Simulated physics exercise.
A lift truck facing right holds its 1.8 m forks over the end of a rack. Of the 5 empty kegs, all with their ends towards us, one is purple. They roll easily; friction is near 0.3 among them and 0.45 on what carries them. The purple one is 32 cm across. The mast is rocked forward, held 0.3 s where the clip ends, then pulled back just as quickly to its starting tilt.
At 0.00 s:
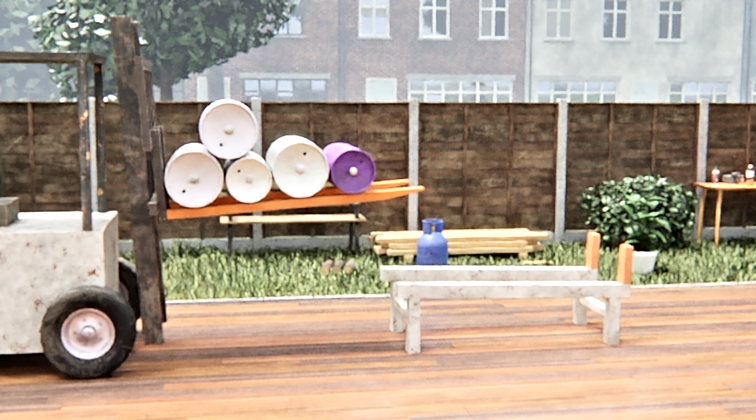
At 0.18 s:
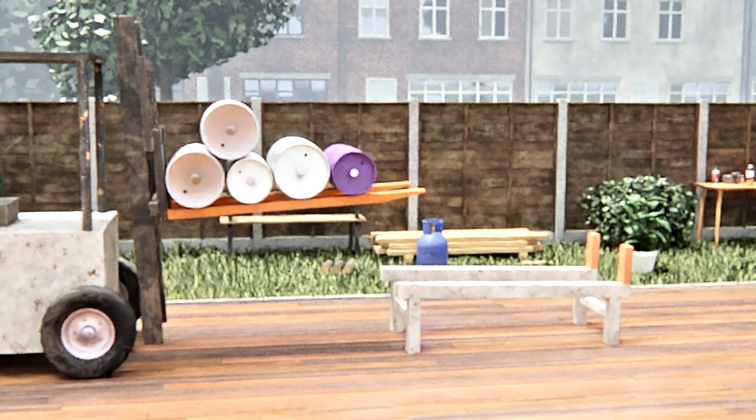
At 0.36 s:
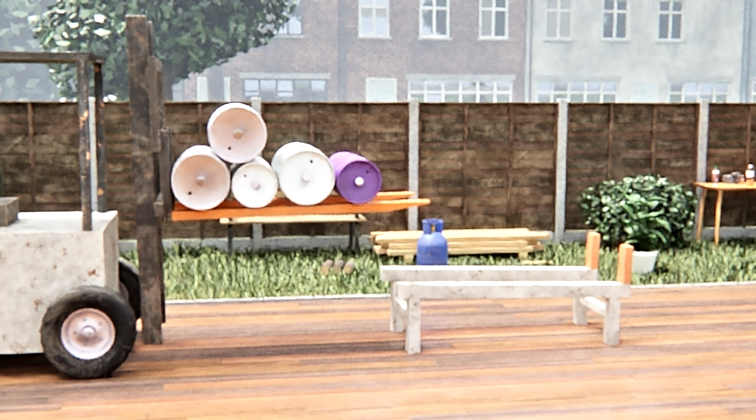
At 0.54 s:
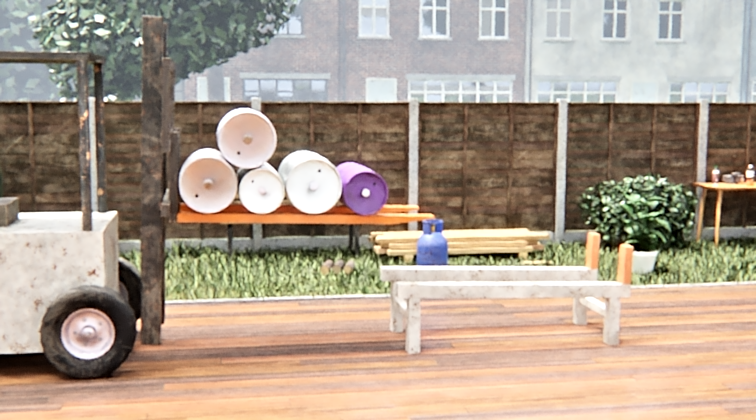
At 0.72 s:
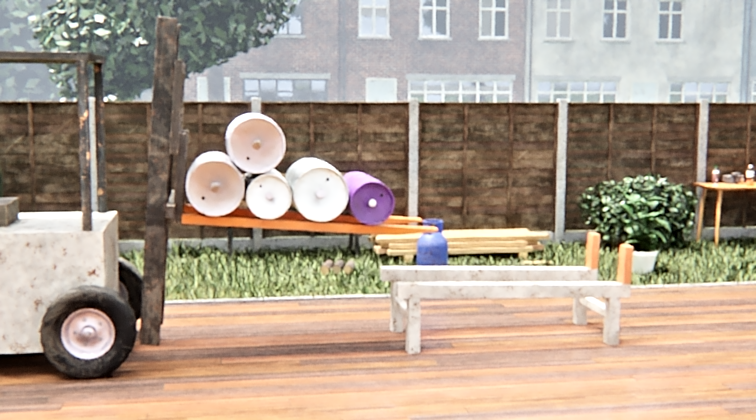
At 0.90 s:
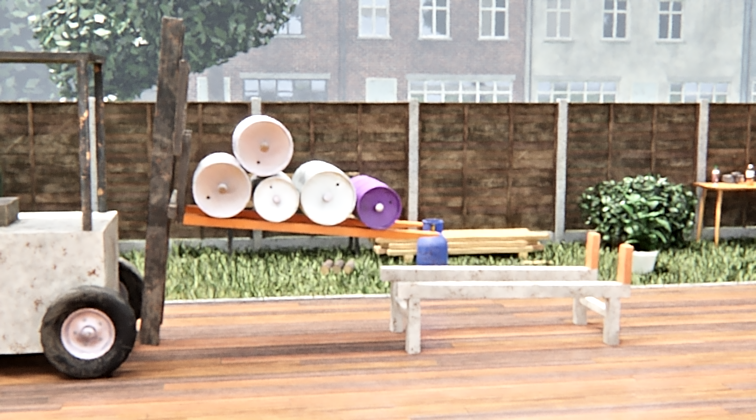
The video shows a forklift facing right with white kegs and a purple one stacked on its forks, as its mast rocks forward and the forks tilt from tips up to tips down beside a low rack holding a blue canister.
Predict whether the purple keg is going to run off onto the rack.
The purple one rolls off the tips.
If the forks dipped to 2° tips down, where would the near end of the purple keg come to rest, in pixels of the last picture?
Near (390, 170).
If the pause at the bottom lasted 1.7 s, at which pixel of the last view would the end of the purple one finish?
Around (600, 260).
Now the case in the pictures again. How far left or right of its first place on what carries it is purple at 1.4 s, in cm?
Purple 25 right.
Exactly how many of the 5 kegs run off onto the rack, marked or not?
The count is 2.
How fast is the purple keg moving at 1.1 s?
About 0.4 m/s.
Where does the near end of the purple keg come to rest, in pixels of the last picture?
Around (605, 263).
By 1.1 s, purple is on the forks, 40 cm from the tips, rolling right; 0 of 5 have left the forks.
By 1.4 s, purple is on the forks, 25 cm from the tips, rolling right; 0 of 5 have left the forks.
By 1.6 s, purple is on the forks, 10 cm from the tips, rolling right; 0 of 5 have left the forks.
By 1.9 s, purple is on the rack, 150 cm from the rack's far end, rolling right; 1 of 5 has left the forks.
Finally (5.1 s), purple is on the rack, 20 cm from the rack's far end; 2 of 5 have left the forks.
